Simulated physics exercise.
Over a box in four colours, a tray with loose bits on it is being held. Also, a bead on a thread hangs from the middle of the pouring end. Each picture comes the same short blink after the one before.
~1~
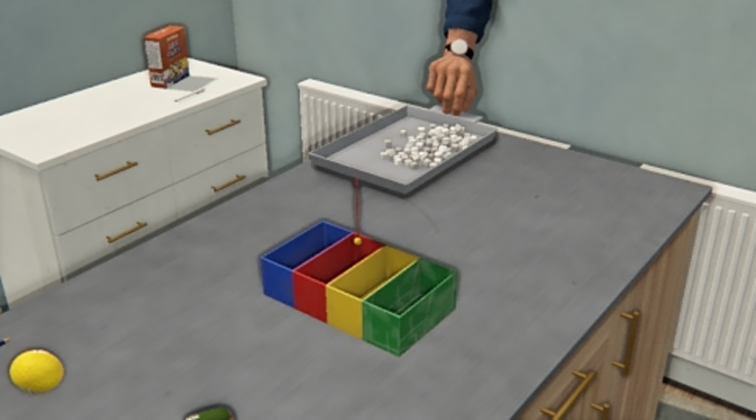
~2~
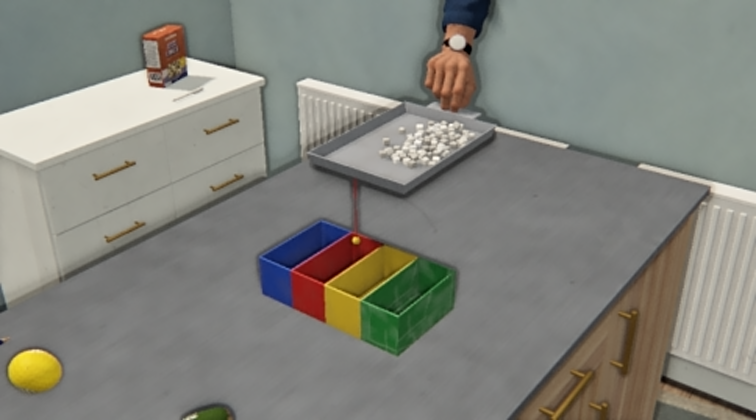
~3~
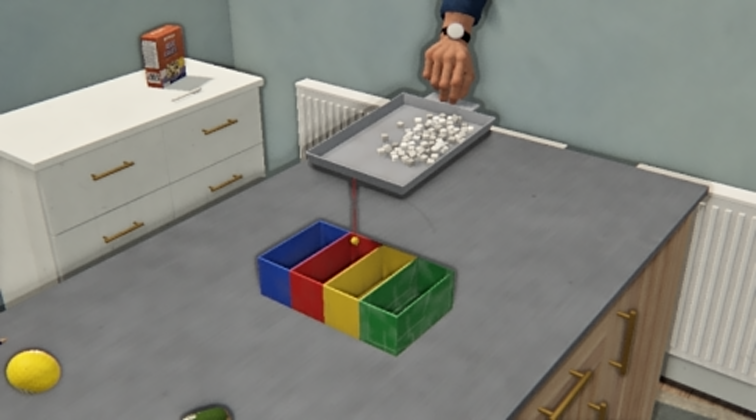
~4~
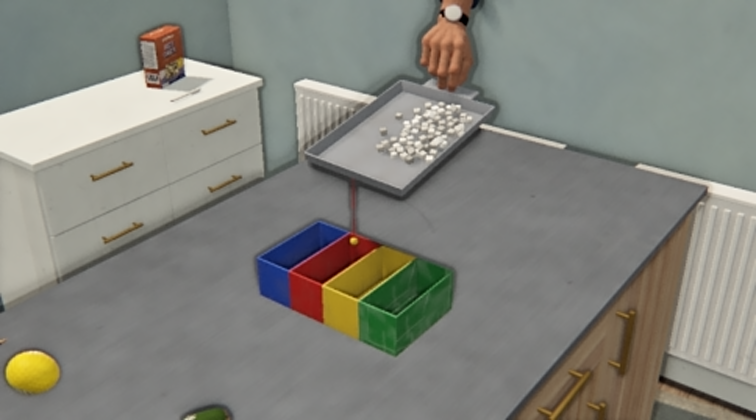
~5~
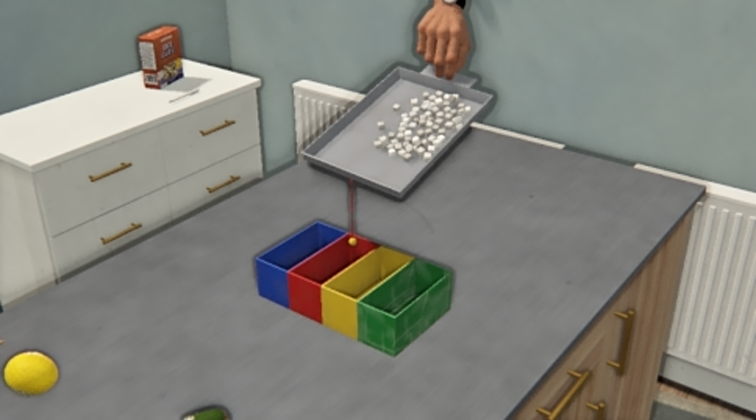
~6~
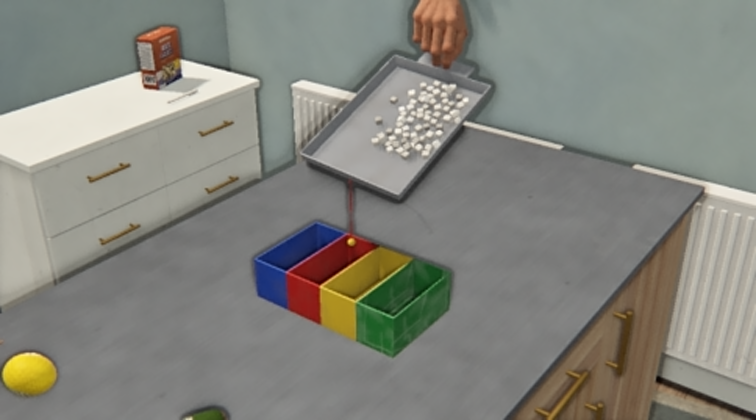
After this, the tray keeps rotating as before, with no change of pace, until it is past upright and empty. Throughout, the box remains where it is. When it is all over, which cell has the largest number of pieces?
The yellow cell.
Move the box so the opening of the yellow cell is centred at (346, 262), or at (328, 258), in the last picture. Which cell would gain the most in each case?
One: Green. Two: The green cell.
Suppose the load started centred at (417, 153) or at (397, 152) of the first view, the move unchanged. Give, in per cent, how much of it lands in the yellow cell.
Close to 40 in a hundred, then close to 50 in a hundred.
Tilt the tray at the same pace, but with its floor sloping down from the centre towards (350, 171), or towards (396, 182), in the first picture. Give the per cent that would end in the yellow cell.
Lab note: Try one about 10 %, try two about 50 %.
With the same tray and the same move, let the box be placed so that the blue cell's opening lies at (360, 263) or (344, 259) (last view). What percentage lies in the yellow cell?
First 0 per cent, second 20 per cent.
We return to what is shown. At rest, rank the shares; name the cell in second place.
That green cell.
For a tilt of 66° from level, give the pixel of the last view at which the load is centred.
Load centre: Approx. (385, 175).
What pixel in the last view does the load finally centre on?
About (369, 312).
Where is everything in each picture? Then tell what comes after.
Corners of the pouring end at (314, 153) and (405, 182), level; middle of the load at (429, 145), sugar cubes; bead on its thread at (358, 241); blue cell at (278, 279); red cell at (310, 294); yellow cell at (345, 309); green cell at (381, 325), in the first picture.
Corners of the pouring end at (313, 152) and (404, 182), level; middle of the load at (427, 142), in the second picture.
Corners of the pouring end at (311, 152) and (402, 183), tipped barely, lowest at the right corner; middle of the load at (426, 137), in the third picture.
Corners of the pouring end at (309, 152) and (401, 185), tipped a little, lowest at the right corner; middle of the load at (425, 130), in the fourth picture.
Corners of the pouring end at (307, 152) and (399, 188), tipped clearly, lowest at the right corner; middle of the load at (423, 123), in the fifth picture.
Corners of the pouring end at (305, 152) and (398, 191), tipped clearly, lowest at the right corner; middle of the load at (420, 117); blue cell at (272, 281); red cell at (304, 295); yellow cell at (338, 310); green cell at (375, 326), in the sixth picture.
Soon, tray tipped steeply; most on the tray; a small part falling or outside the box.
A while on, tray tipped past a quarter turn; about a third on the tray; about a quarter in the green cell; a small part in the yellow cell; a small part in the red cell; a stray few in the blue cell; a small part falling or outside the box.
Towards the end, tray tipped past a quarter turn; about half in the yellow cell; about a third in the green cell; a small part in the red cell; a stray few in the blue cell; a stray few falling or outside the box.
Finally, tray tipped past a quarter turn; about half in the yellow cell; about a third in the green cell; a small part in the red cell; a stray few in the blue cell; a stray few outside the box.
